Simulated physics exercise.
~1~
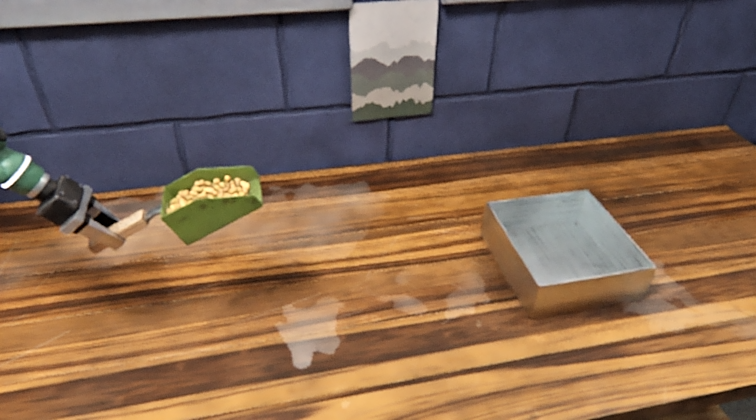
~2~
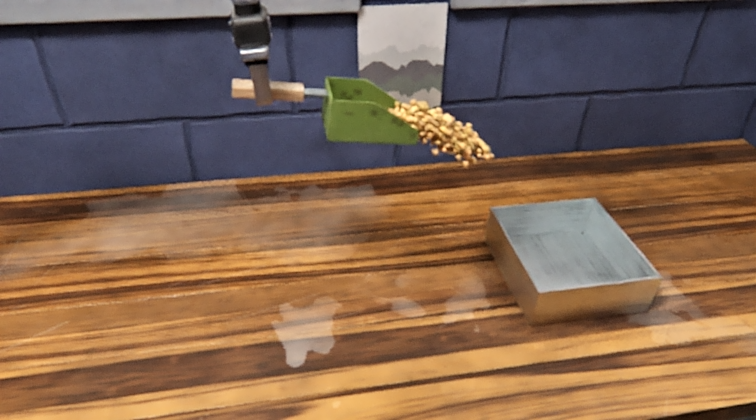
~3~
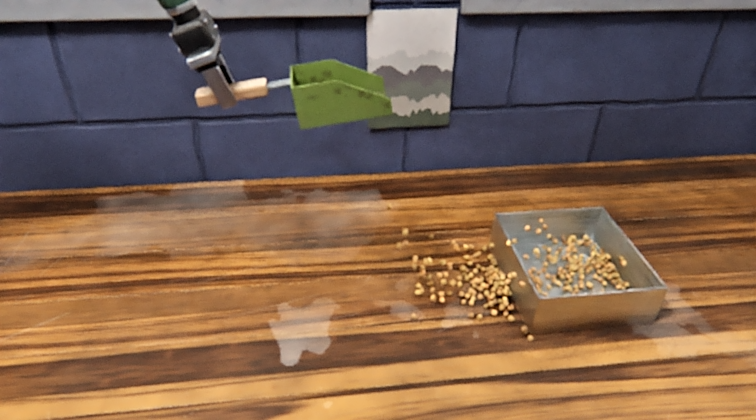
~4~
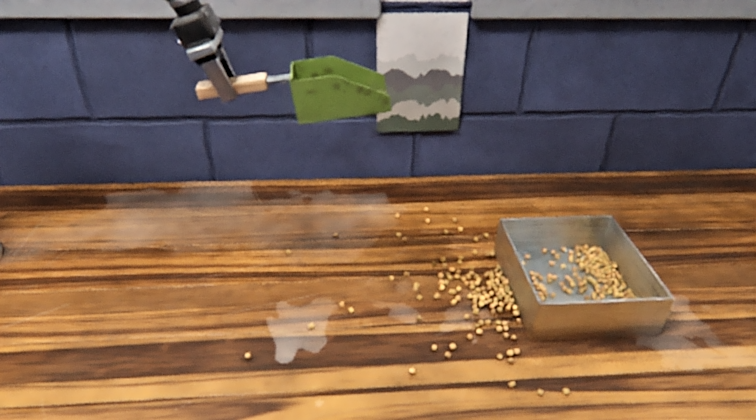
On a wooden counter, a robot arm flings chickpeas from a green scoop, spilling many beside a metal bin.
